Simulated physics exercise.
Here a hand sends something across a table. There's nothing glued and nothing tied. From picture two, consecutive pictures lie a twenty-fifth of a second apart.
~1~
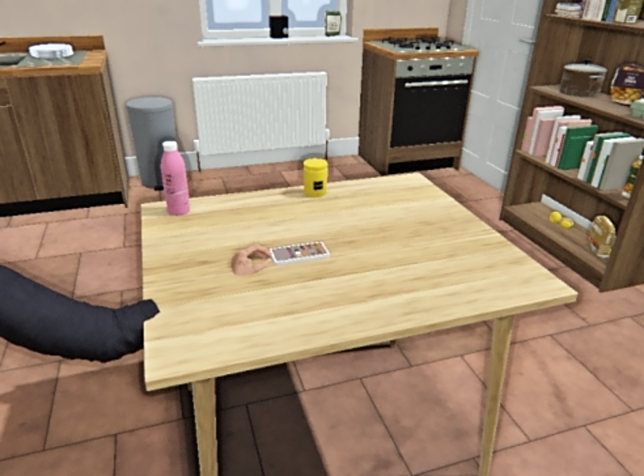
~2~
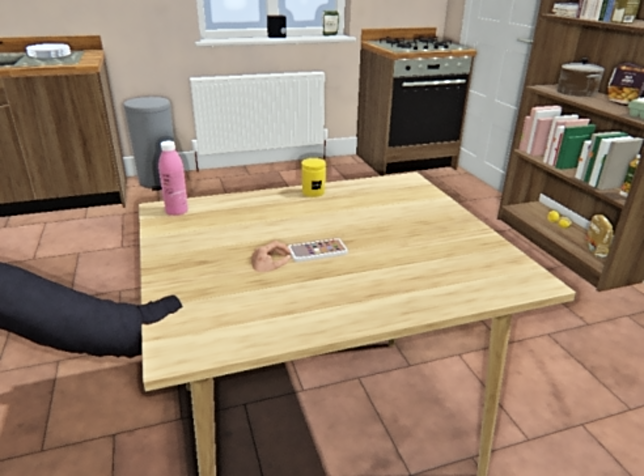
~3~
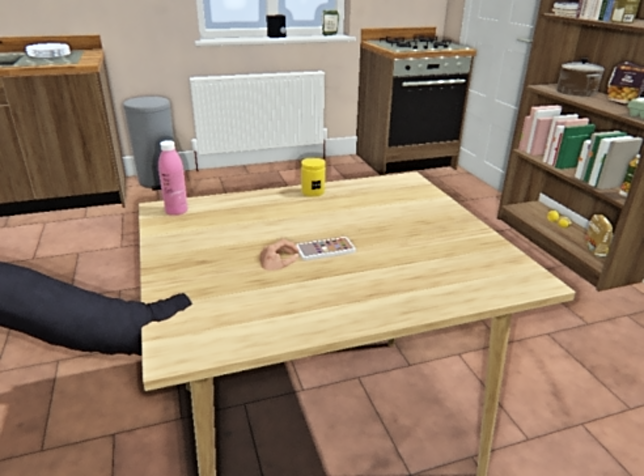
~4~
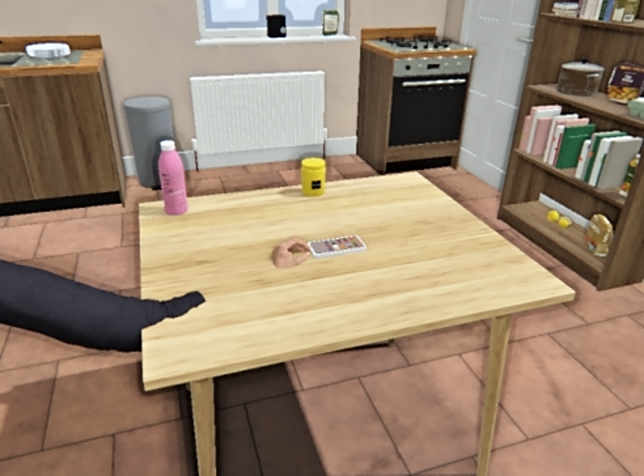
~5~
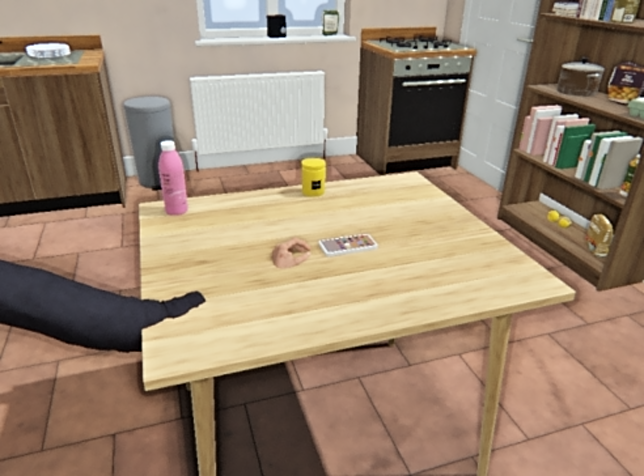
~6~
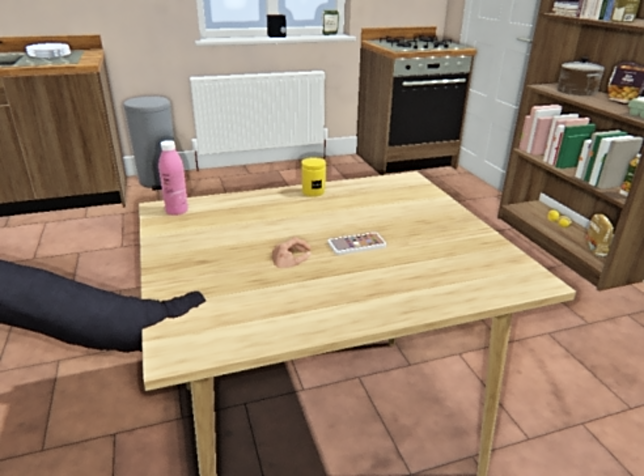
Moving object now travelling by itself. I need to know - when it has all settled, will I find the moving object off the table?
My guess is that it does not leave the table.
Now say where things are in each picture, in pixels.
The first picture shows under the hand; white phone (299, 253).
The second picture shows under the hand; white phone (318, 250).
The third picture shows under the hand; white phone (326, 248).
The fourth picture shows white phone (337, 247).
The fifth picture shows white phone (348, 245) slid a little.
The sixth picture shows white phone (357, 243) slid a little.
Then, 0.24 s after the last picture, white phone slid about its own width near (369, 241).
Then, 0.48 s after the last picture, white phone resting near (369, 241).
At rest, moved from the start, white phone. Seen from the same camera at the end, white phone near (369, 241).
